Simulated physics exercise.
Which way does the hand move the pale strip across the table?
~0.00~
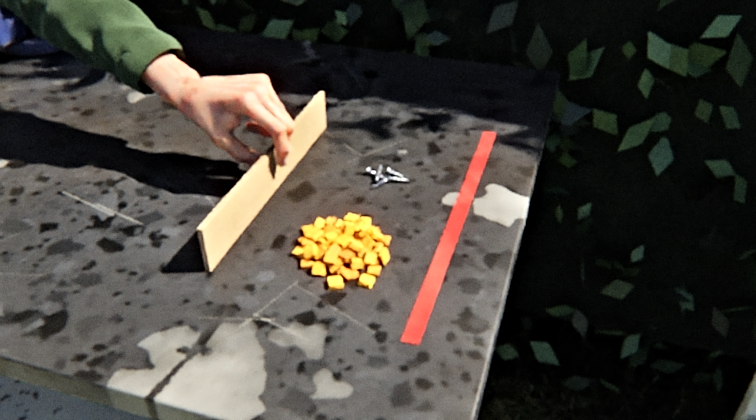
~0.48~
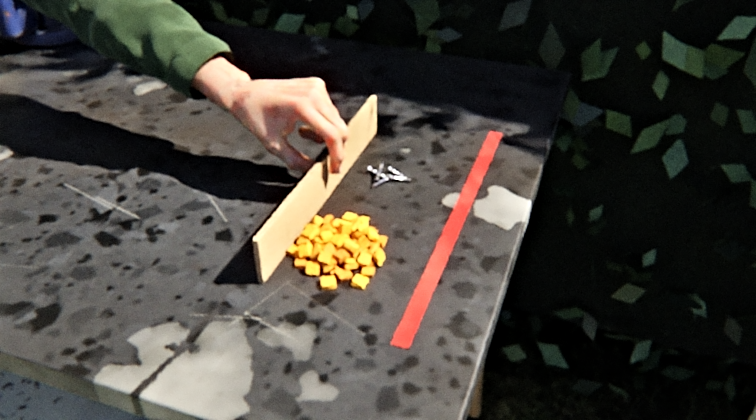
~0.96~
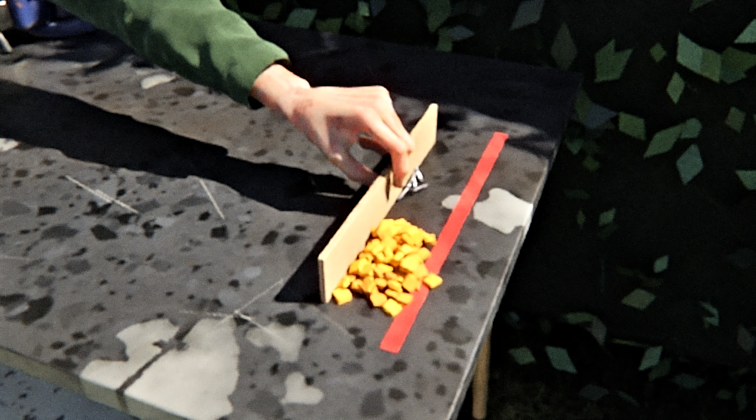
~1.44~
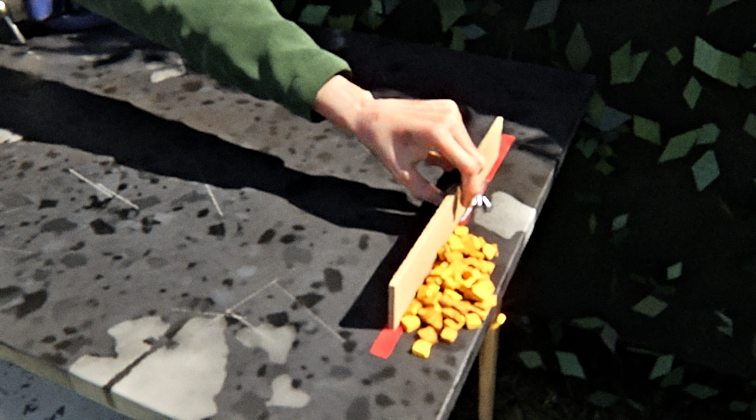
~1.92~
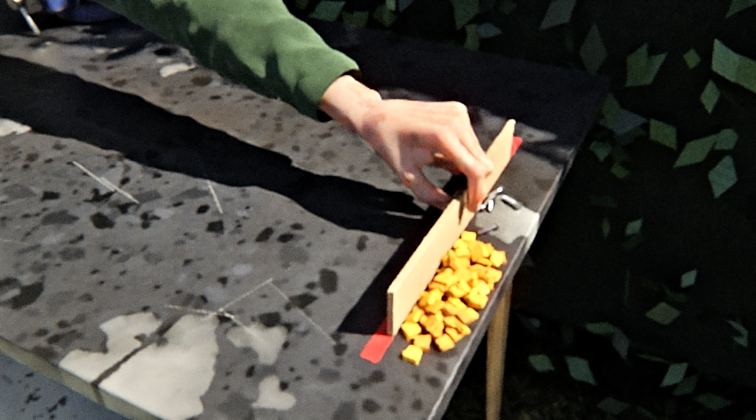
The hand moves the pale strip to the right, toward the red tape.
